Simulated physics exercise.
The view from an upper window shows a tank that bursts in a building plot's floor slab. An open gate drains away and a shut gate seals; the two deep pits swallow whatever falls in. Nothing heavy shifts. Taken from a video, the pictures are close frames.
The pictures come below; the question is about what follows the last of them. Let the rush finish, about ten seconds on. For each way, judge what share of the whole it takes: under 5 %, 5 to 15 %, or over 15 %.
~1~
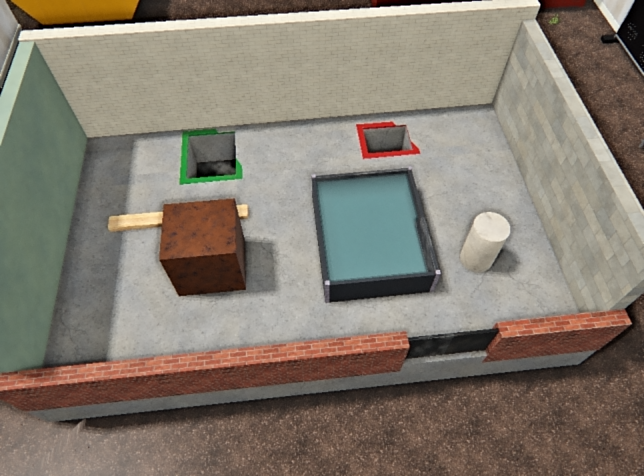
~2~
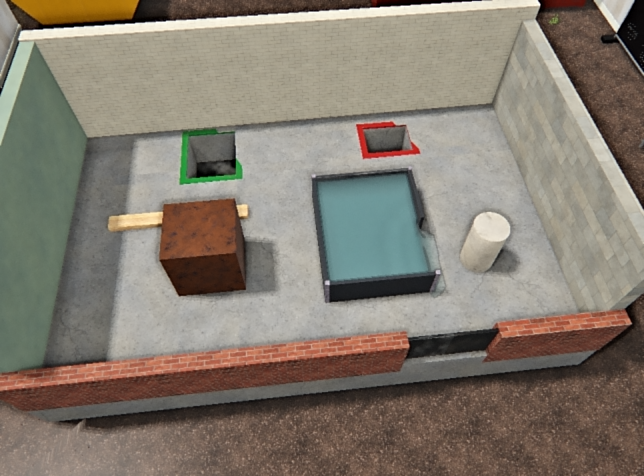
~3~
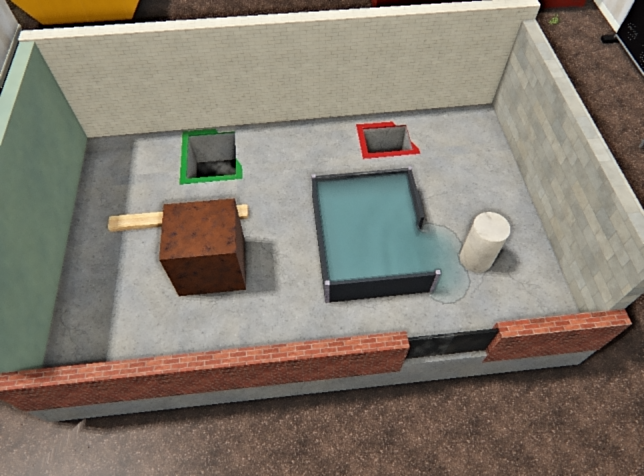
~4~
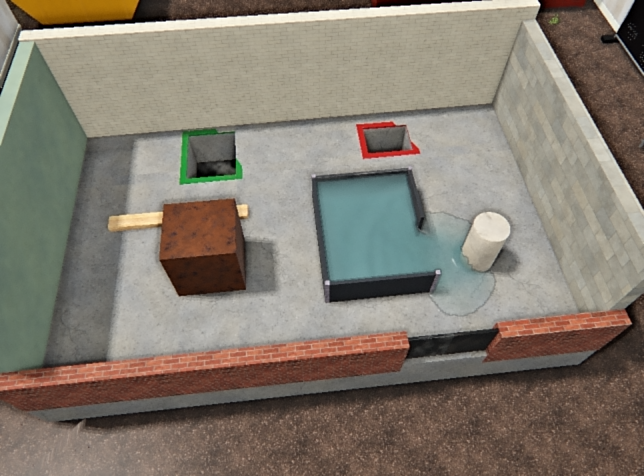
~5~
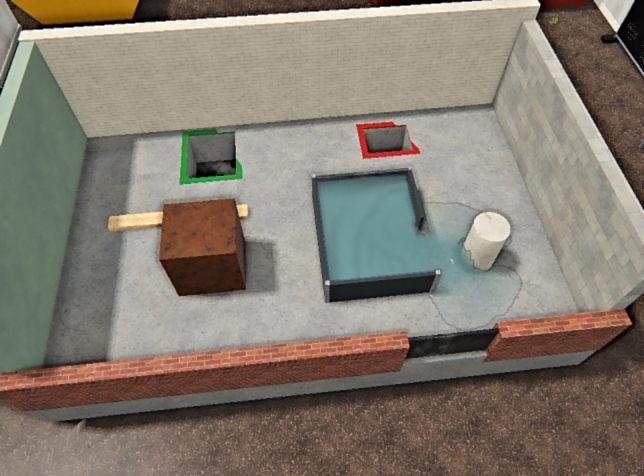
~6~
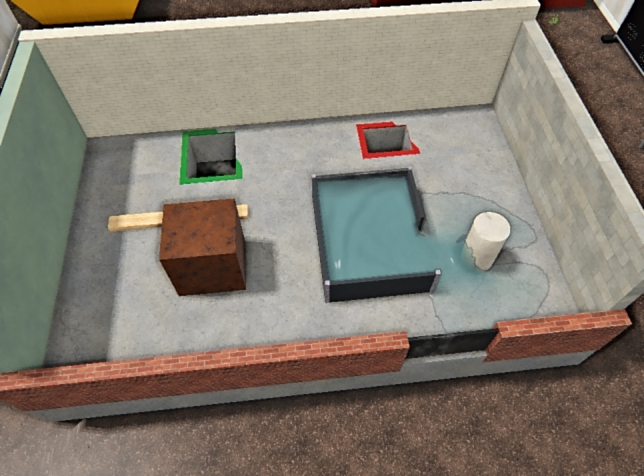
My prediction: The gate accounts for a negligible part - below five per cent, the green pit accounts for a negligible part - below five per cent, the red pit accounts for a substantial part - beyond fifteen per cent.
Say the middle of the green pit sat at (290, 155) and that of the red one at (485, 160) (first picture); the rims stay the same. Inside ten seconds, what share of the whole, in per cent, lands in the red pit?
The red pit takes 35 per cent.
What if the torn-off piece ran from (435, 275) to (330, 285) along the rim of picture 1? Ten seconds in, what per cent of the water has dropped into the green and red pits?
Green takes 8 in a hundred, red takes 12 in a hundred.
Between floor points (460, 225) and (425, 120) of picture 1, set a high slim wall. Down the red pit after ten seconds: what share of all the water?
The red pit takes 14 parts in a hundred.
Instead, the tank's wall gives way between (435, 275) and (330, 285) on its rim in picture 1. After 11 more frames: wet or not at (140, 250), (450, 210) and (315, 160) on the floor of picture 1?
The first would be still unwetted, the second still unwetted and the third still unwetted.
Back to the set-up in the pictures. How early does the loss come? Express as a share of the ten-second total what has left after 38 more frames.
I'd put it near 40 in a hundred.
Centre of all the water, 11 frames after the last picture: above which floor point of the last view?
Close to pixel (430, 249).
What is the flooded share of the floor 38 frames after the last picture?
I'd say 50 per cent.
A moment on, water covers 15 % of the floor; the gate 0 %, the green pit 0 %, the red pit 0 %.
Next, water covers 25 % of the floor; the gate 0 %, the green pit 0 %, the red pit 0 %.
Then, water covers 35 % of the floor; the gate 0 %, the green pit 0 %, the red pit 1 %.
Later, water covers 50 % of the floor; the gate 0 %, the green pit 0 %, the red pit 13 %.
In the end, water covers 65 % of the floor; the gate 0 %, the green pit 3 %, the red pit 29 %.
